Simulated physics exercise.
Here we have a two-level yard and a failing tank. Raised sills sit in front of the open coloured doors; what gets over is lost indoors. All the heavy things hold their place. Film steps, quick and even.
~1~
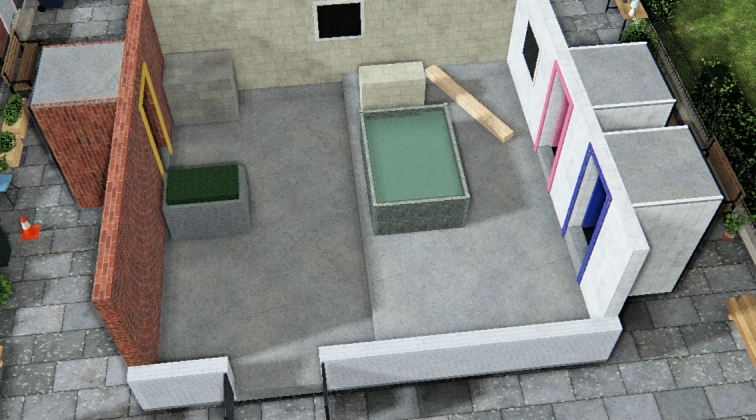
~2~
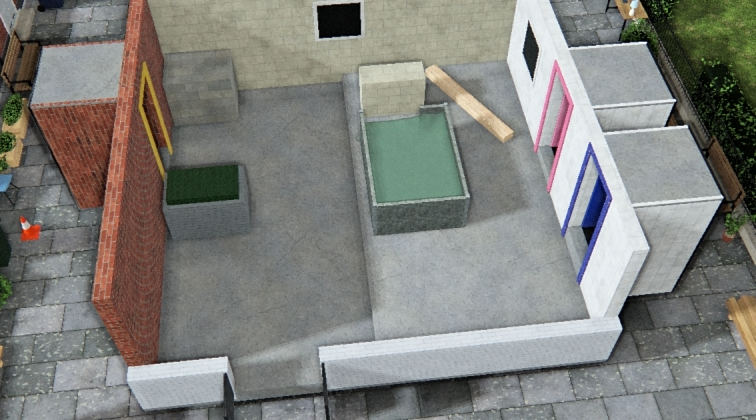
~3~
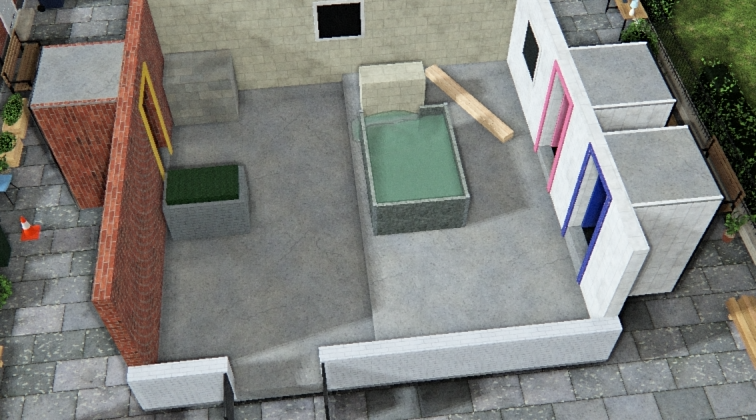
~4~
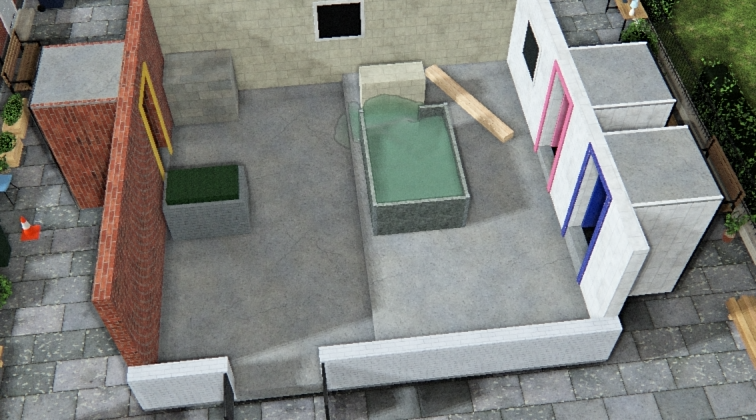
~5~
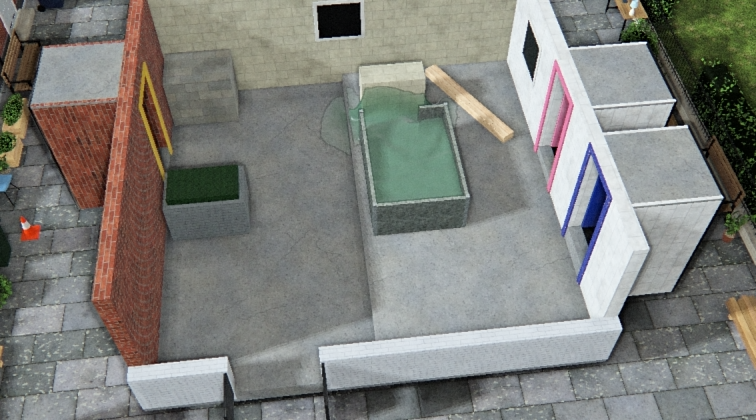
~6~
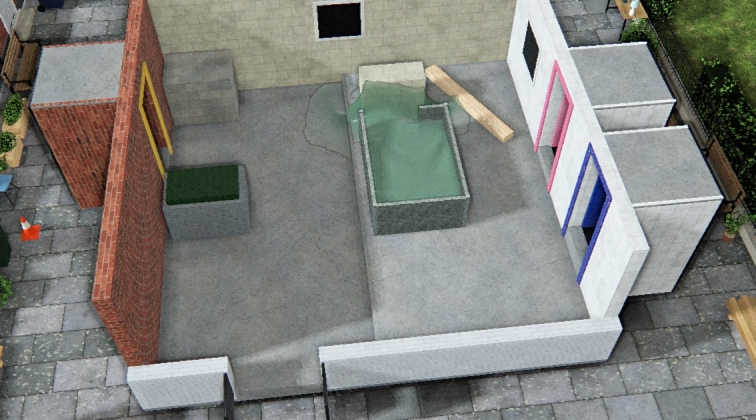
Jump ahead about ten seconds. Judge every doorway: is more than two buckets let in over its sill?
Most likely the yellow door will not exceed two buckets, most likely the blue door will not exceed two buckets, most likely the pink door will not exceed two buckets.
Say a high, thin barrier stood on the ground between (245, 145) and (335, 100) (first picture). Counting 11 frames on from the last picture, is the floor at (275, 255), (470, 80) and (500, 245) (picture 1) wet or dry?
Lab note - point 1: Parched; point 2: Inundated; point 3: Parched.
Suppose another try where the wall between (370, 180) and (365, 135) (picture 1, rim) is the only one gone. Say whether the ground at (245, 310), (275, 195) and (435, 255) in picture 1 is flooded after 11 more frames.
Point one reached; point two reached; point three not reached.
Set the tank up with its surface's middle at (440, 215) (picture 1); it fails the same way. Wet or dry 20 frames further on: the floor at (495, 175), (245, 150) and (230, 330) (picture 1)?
Result: Inundated; inundated; spared.
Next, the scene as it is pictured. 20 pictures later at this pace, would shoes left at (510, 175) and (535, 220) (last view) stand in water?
In order: Swamped and swamped.
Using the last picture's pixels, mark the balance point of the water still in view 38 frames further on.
Around pixel (354, 181) of the last picture.
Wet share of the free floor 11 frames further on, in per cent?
My guess is around 40 in a hundred.
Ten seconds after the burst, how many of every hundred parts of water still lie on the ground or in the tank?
Estimate: Close to 98 %.
A moment on, water covers 20 % of the floor; the yellow door not reached, the blue door not reached, the pink door not reached.
Next, water covers 40 % of the floor; the yellow door wet at the sill, nothing in, the blue door wet at the sill, nothing in, the pink door wet at the sill, nothing in.
Then, water covers 50 % of the floor; the yellow door wet at the sill, nothing in, the blue door wet at the sill, nothing in, the pink door wet at the sill, nothing in.
Later, water covers 75 % of the floor; the yellow door wet at the sill, nothing in, the blue door wet at the sill, nothing in, the pink door wet at the sill, nothing in.
In the end, water covers 95 % of the floor; the yellow door wet at the sill, nothing in, the blue door wet at the sill, nothing in, the pink door wet at the sill, nothing in.
